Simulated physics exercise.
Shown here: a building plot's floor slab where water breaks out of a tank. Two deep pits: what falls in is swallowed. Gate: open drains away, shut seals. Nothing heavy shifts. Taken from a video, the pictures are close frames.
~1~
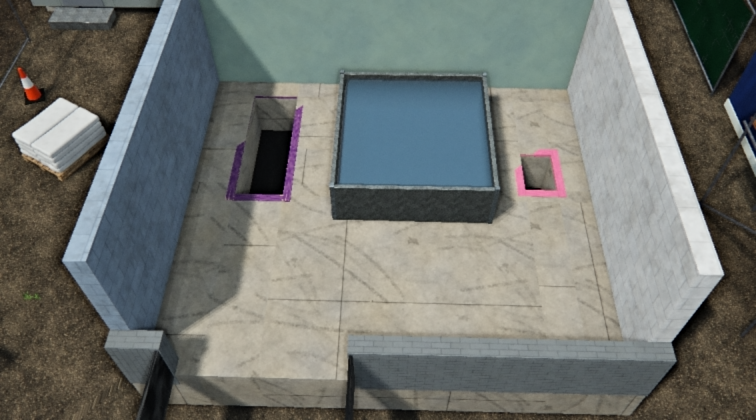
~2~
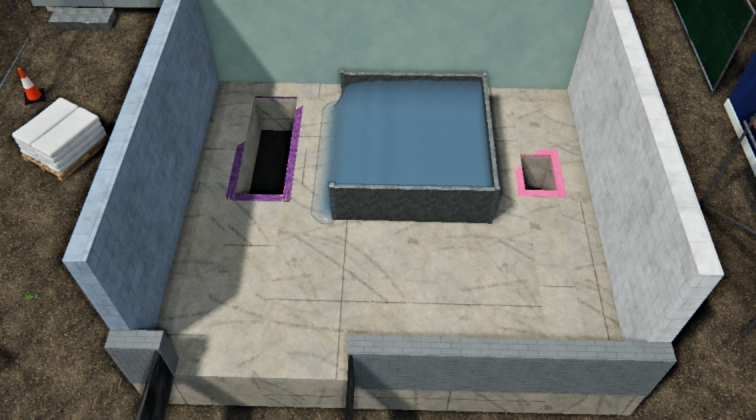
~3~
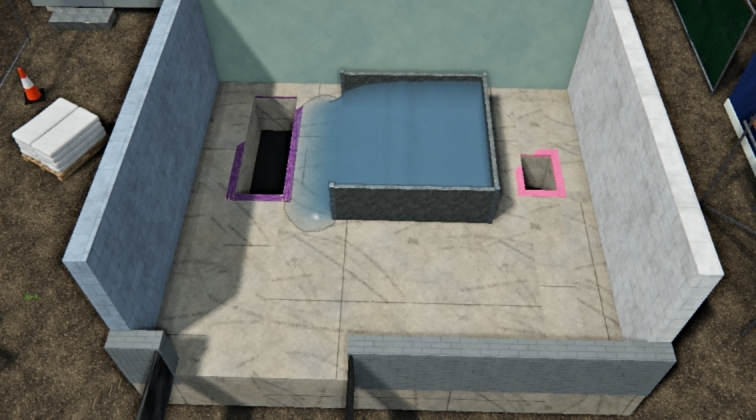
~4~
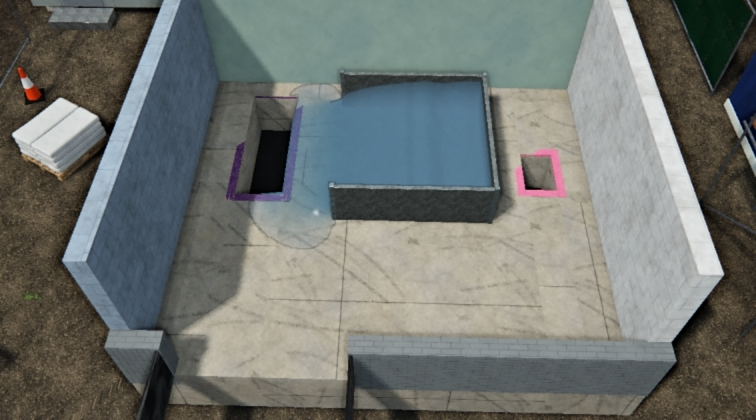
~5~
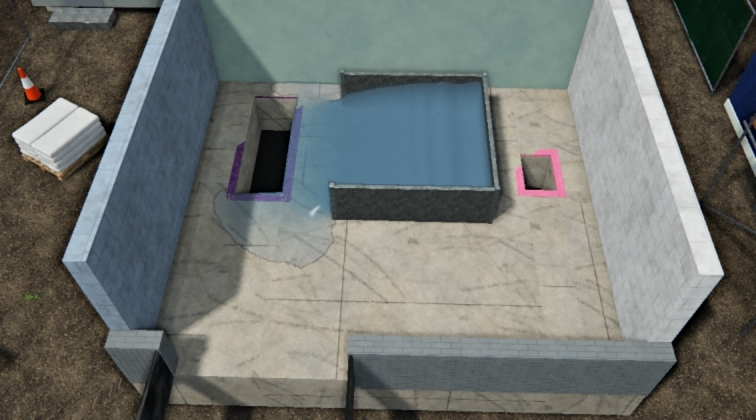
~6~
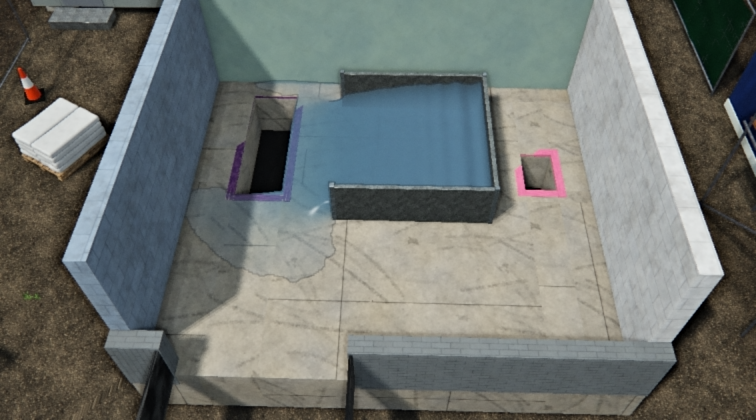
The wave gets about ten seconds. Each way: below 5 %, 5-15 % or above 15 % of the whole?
I expect the gate to account for five up to fifteen per cent, I expect the pink pit to account for a fraction below five per cent, I expect the purple pit to account for upward of fifteen per cent.
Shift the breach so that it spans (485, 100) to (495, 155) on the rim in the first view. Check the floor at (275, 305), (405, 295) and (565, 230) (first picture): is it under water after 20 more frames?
Going point by point: Left unwetted, left unwetted, waterlogged.
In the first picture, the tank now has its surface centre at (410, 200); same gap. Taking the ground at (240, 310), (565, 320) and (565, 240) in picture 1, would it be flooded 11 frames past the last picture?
Spot one wetted, spot two unwetted, spot three unwetted.
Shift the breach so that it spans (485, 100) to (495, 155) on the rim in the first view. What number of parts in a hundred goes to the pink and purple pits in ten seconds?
Pink 55 %, purple 6 %.
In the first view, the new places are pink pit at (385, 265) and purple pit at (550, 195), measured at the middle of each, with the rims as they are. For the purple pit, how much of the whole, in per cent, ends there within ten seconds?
Roughly 8 per cent ends up in the purple pit.
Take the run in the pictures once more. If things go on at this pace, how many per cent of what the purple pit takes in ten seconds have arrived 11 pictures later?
About 55 per cent.
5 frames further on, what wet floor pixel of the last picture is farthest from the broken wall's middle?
Close to (159, 318), I think.
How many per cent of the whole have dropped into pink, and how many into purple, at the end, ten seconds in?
That's 0 per cent for the first and 74 per cent for the second.
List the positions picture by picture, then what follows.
The first picture shows the open tank at (413, 130) is whole and still.
In the second picture, the front is at (330, 221), out from the gap at (341, 147).
In the third picture, water pours out at (341, 150) and has run to (309, 227).
In the fourth picture, the front is at (287, 240), out from the gap at (341, 151).
In the fifth picture, the front is at (256, 249), out from the gap at (341, 151).
In the sixth picture, the front is at (199, 228), out from the gap at (341, 151).
A moment on, water covers 25 % of the floor; the gate 0 %, the pink pit 0 %, the purple pit 24 %.
Next, water covers 30 % of the floor; the gate 0 %, the pink pit 0 %, the purple pit 41 %.
Then, water covers 40 % of the floor; the gate 2 %, the pink pit 0 %, the purple pit 57 %.
Later, water covers 45 % of the floor; the gate 6 %, the pink pit 0 %, the purple pit 69 %.
In the end, water covers 40 % of the floor; the gate 9 %, the pink pit 0 %, the purple pit 75 %.
